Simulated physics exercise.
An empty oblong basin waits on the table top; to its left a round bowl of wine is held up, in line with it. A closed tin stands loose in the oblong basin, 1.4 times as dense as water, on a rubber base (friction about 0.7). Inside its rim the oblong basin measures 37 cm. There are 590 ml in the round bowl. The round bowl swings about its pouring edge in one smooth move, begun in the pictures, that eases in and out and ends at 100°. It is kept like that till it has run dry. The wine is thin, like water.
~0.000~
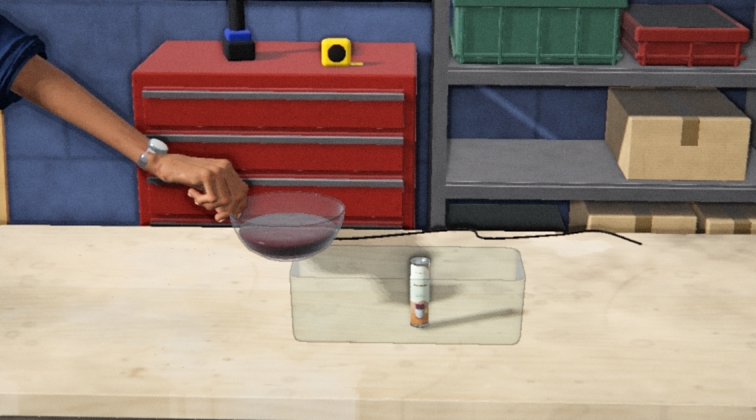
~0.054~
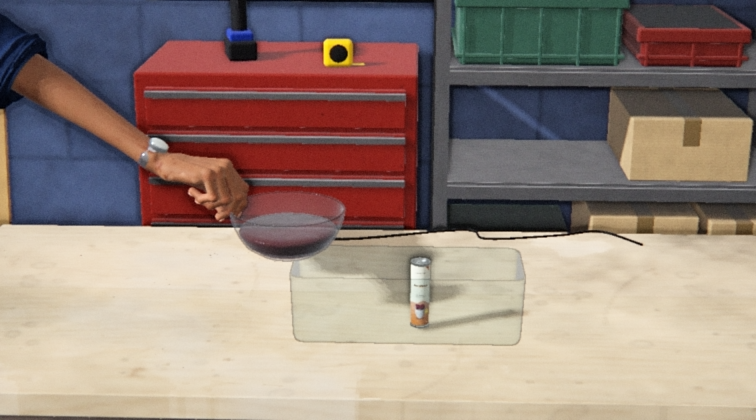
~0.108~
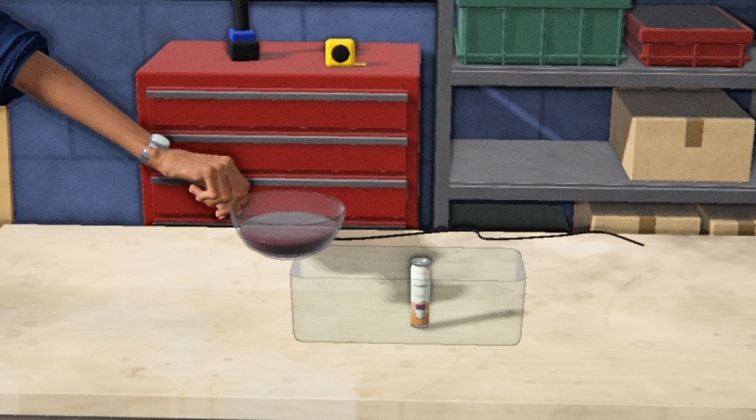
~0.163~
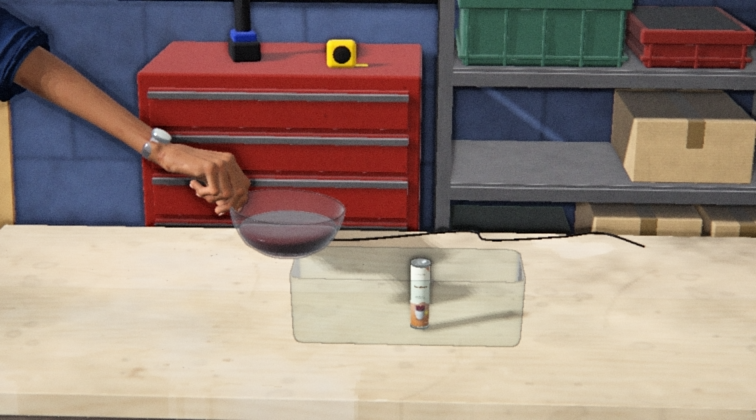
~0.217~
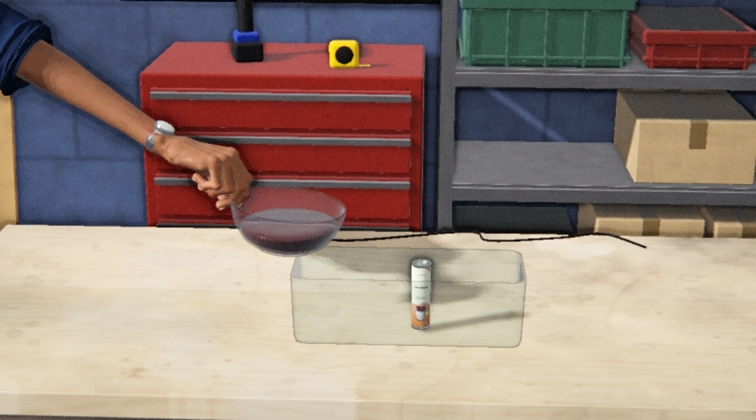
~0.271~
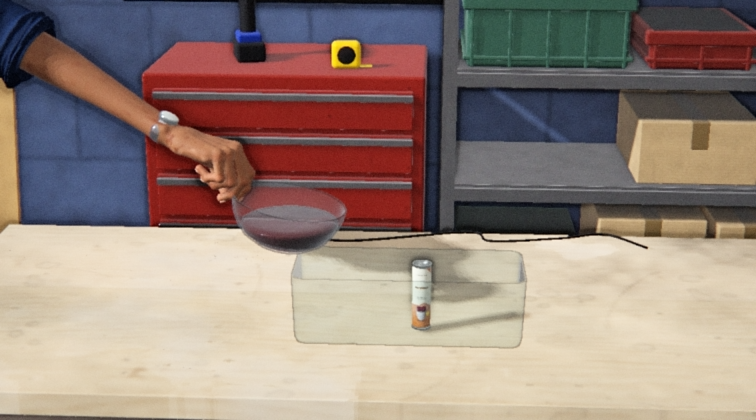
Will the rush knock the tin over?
It keeps standing.
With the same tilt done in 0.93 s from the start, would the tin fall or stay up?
Then it stays up.
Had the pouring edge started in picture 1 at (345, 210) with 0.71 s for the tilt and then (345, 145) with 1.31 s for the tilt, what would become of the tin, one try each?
First it falls; then it remains upright.
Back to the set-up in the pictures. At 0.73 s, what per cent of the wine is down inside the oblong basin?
About 6 per cent.
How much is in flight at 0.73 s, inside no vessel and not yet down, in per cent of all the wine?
Near 30 in a hundred.
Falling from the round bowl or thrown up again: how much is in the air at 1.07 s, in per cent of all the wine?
Near 14 in a hundred.
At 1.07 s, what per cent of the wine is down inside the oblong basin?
Some 82 per cent.
By 0.73 s the tilt is 59° and 64 per cent is still to pour; the tin stands where it began.
By 1.07 s the tilt is 92° and 4 per cent is still to pour; the tin stands where it began.
By 1.42 s the tilt is 100° and 0 per cent is still to pour; the tin stands where it began.
By 1.81 s the tilt is 100° and 0 per cent is still to pour; the tin stands where it began.
At rest the tin stands where it began.
